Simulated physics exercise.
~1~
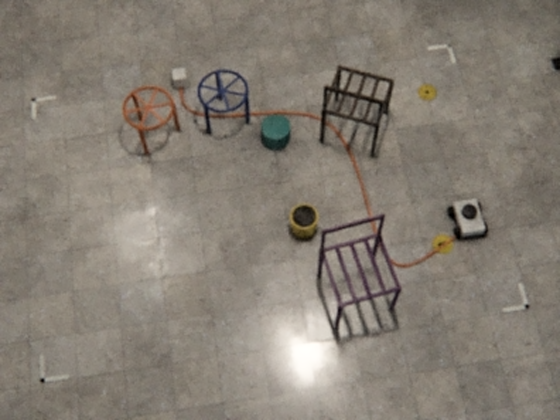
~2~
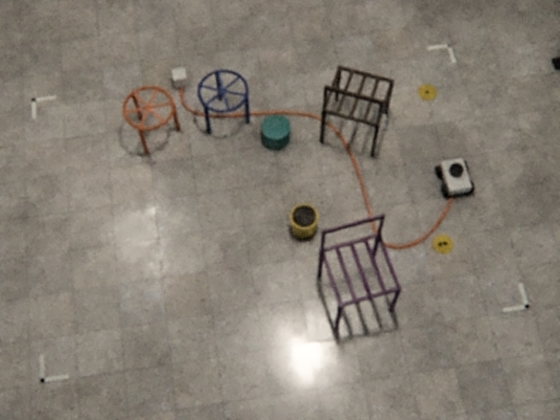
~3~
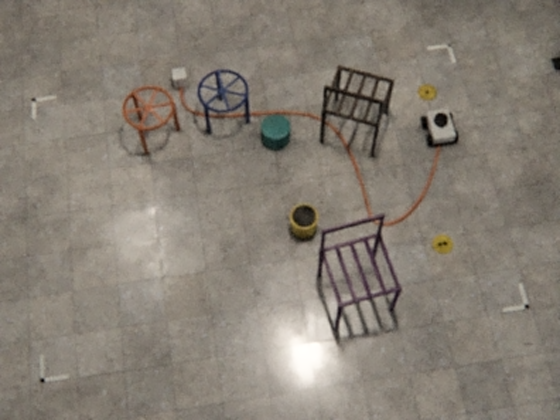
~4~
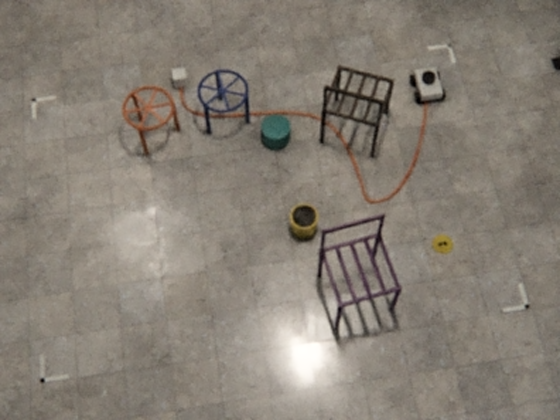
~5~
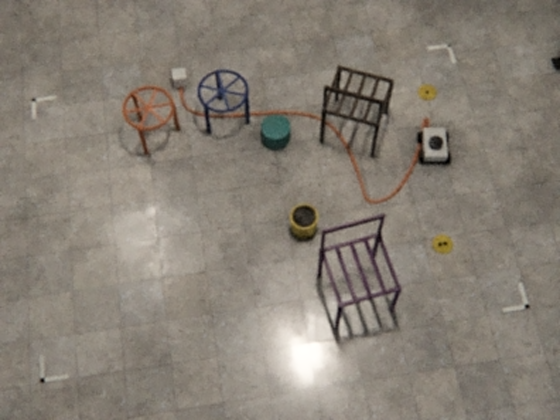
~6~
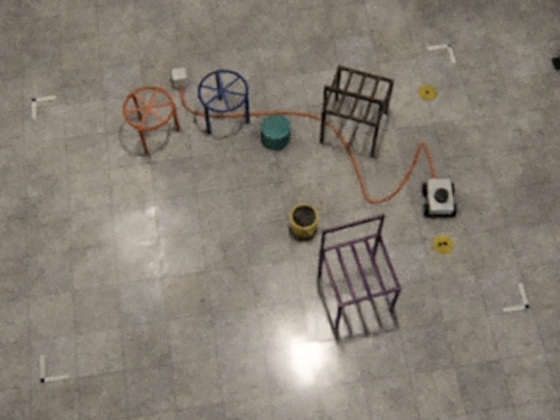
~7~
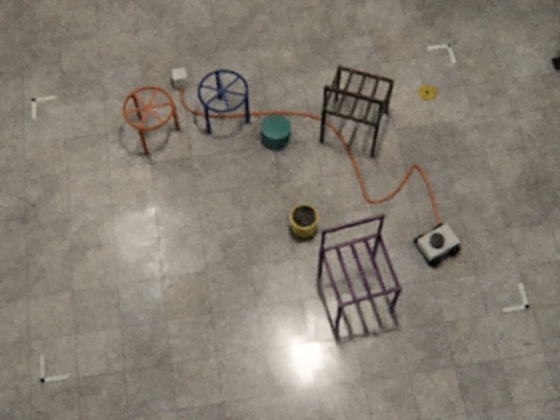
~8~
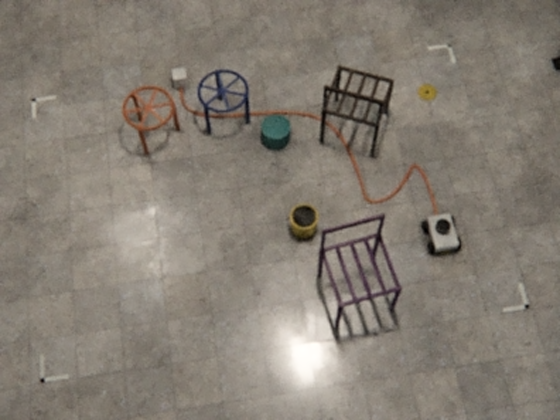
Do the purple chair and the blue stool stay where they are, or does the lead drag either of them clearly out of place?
They both stay where they are. The purple chair keeps its place and the blue stool hardly stirs.
